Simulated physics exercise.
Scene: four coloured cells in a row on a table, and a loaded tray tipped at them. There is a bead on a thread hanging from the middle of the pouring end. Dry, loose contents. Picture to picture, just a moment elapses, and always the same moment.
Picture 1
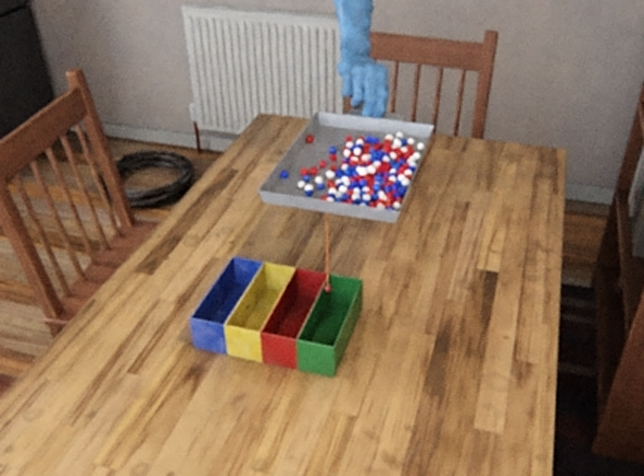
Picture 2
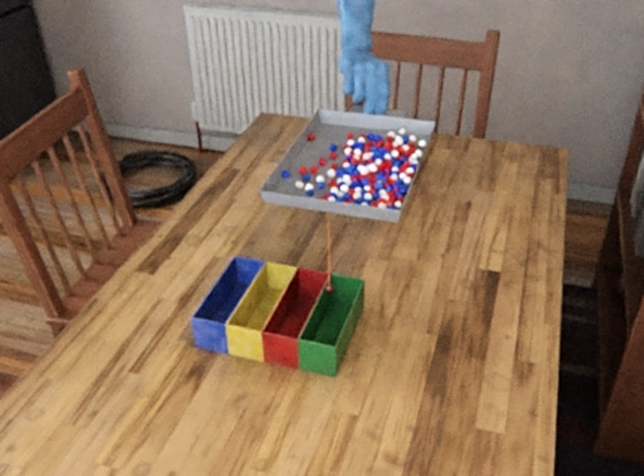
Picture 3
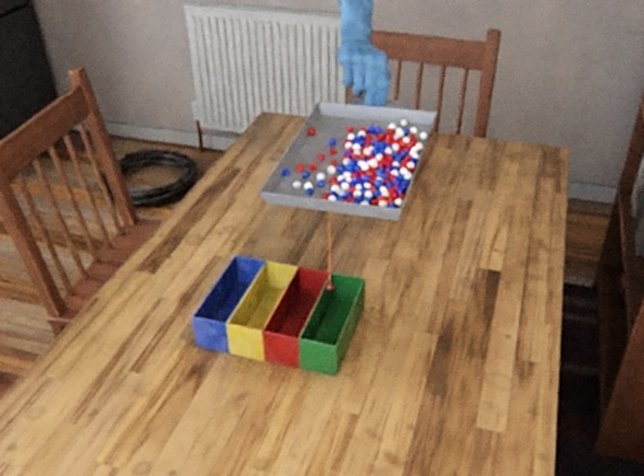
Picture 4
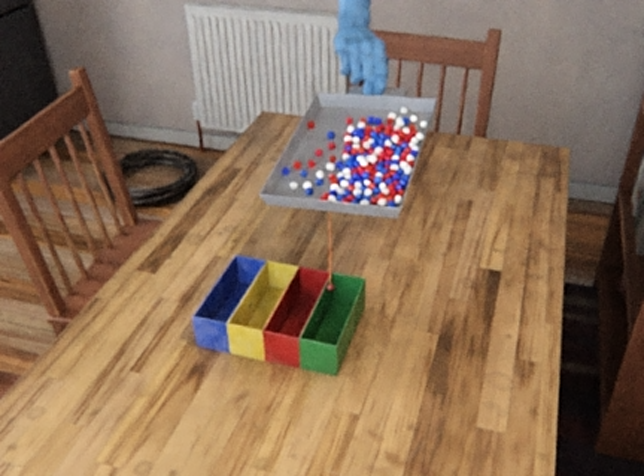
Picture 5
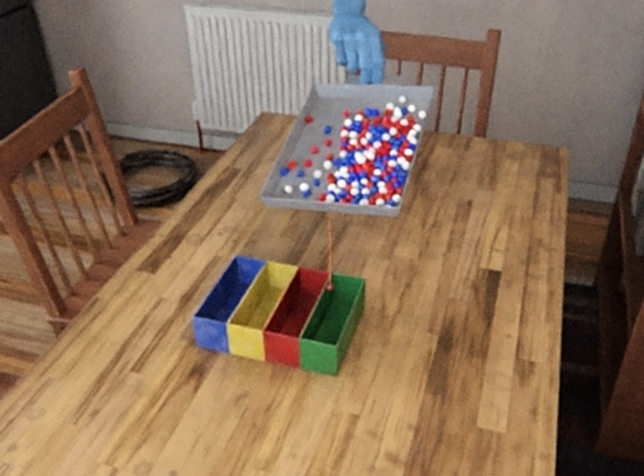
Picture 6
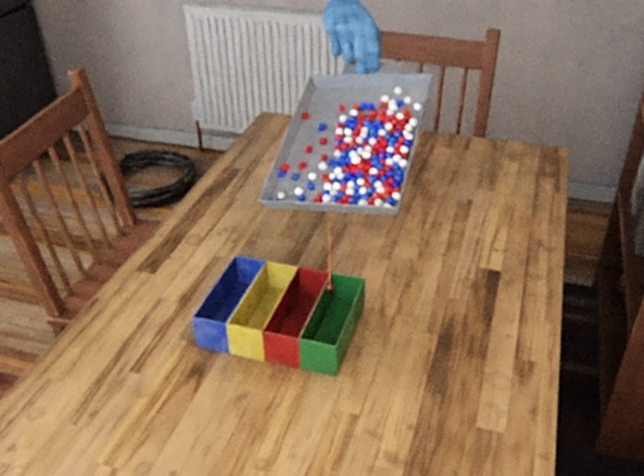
The footage shows a blue-gloved hand gradually raising the far end of a grey tray of red, white and blue beads above a wooden table, while the beads shift slightly and four coloured compartments stay still in front.
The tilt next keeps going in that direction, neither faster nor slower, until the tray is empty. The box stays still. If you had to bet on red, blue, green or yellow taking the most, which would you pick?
I would pick yellow.
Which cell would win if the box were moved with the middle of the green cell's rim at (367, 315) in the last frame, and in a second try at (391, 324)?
Try 1 - the cell in blue; try 2 - that blue cell.
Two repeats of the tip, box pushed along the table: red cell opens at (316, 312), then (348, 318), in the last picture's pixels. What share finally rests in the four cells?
First 90 %, then 60 %.
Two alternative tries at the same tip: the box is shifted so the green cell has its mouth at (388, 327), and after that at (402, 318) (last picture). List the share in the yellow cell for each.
It works out to 10 percent and then 10 percent.
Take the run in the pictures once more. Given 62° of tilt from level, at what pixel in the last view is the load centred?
I'd put the middle of the pieces at roughly (301, 198).
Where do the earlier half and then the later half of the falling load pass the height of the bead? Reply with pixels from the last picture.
Half one: (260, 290), half two: (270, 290).
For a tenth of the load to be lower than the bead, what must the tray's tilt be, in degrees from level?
Reading: Some 70°.
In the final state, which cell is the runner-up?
The runner-up is the red one.
Soon, tray tipped steeply; most on the tray; a stray few in the yellow cell; a stray few in the red cell; a stray few in the blue cell; a small part falling or outside the box.
A while on, tray tipped right over; a small part on the tray; about half in the yellow cell; about a quarter in the red cell; a small part in the blue cell; a small part in the green cell; about a quarter falling or outside the box.
Towards the end, tray tipped past a quarter turn; about half in the yellow cell; about a quarter in the red cell; a small part in the blue cell; a small part in the green cell; a small part falling or outside the box.
Finally, tray tipped past a quarter turn; about half in the yellow cell; about a quarter in the red cell; a small part in the blue cell; a small part in the green cell; a small part outside the box.
